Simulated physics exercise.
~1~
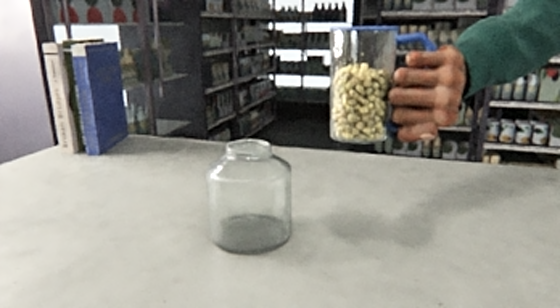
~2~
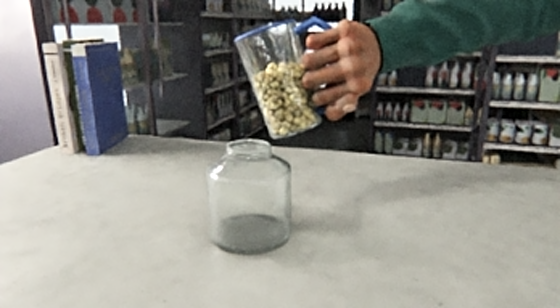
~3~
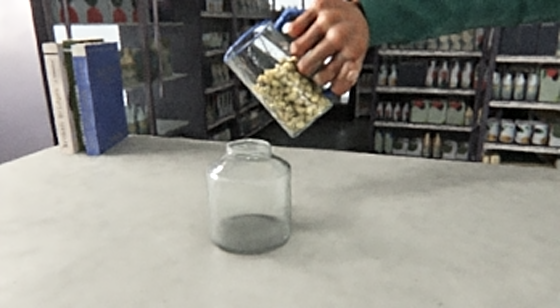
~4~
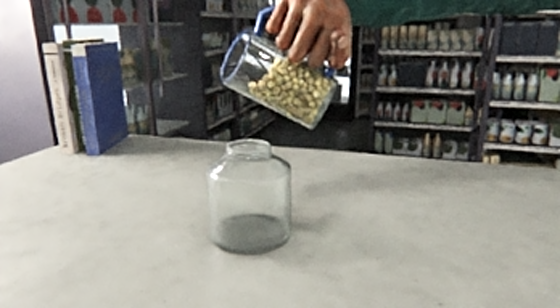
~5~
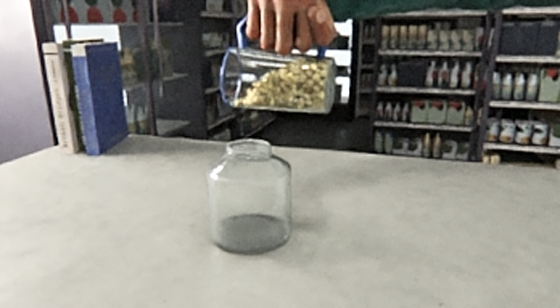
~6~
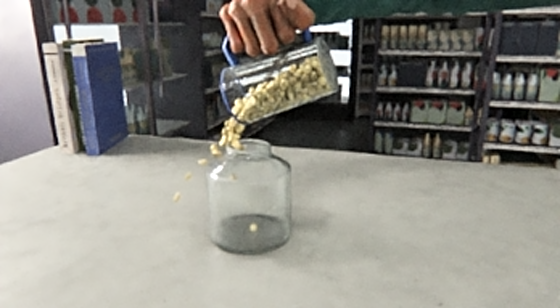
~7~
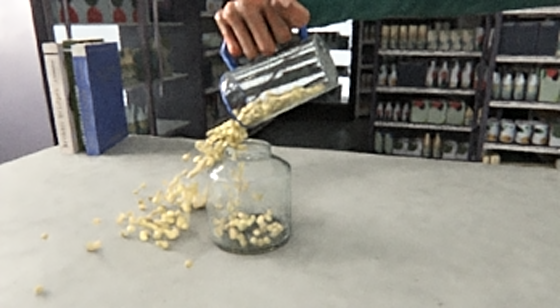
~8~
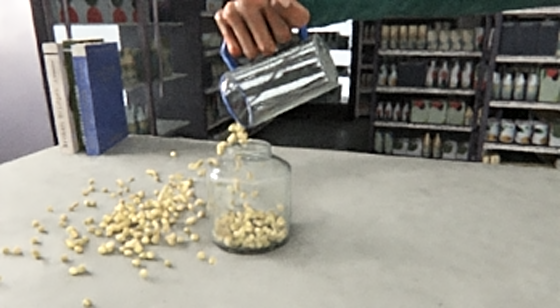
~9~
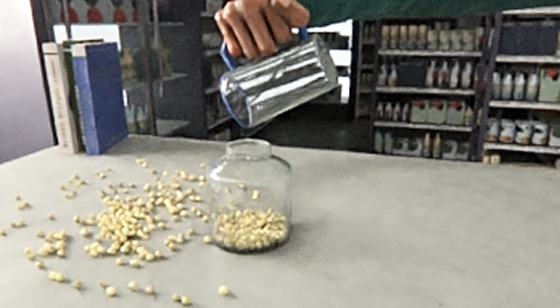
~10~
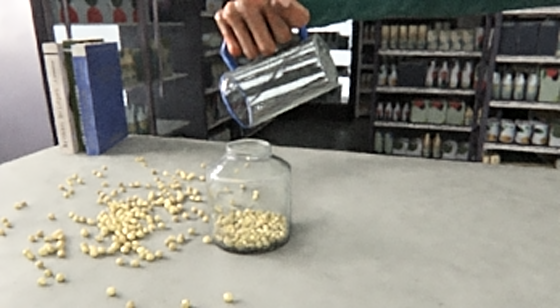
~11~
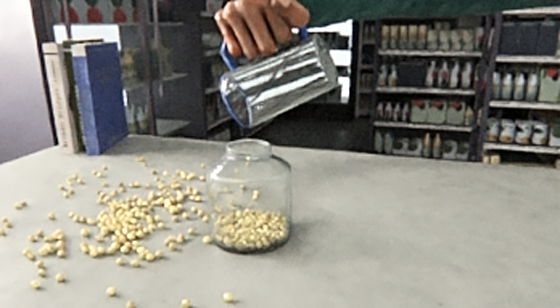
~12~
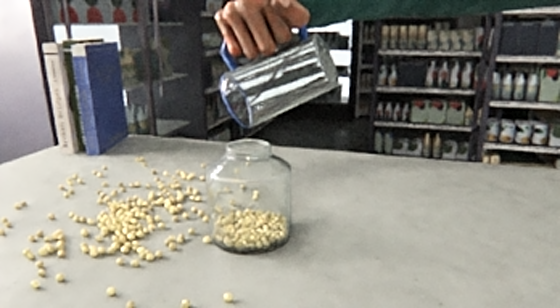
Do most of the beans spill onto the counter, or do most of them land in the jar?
Most of the beans spill onto the counter to the left of the jar. A fair share lands in the jar, and the cup ends up empty.
The clip opens with a hand in a green sleeve holding a clear cup of pale beans to the upper right of an open glass jar on a grey counter. The hand moves left and tips the cup until it lies on its side above the jar, with the beans still inside. As the cup tilts further, beans begin to fall from its lower left edge. They pour out in a rush, some dropping into the jar while many scatter across the counter to its left. At the end the cup hangs empty and still, the jar holds a shallow layer, and most beans lie spilt.
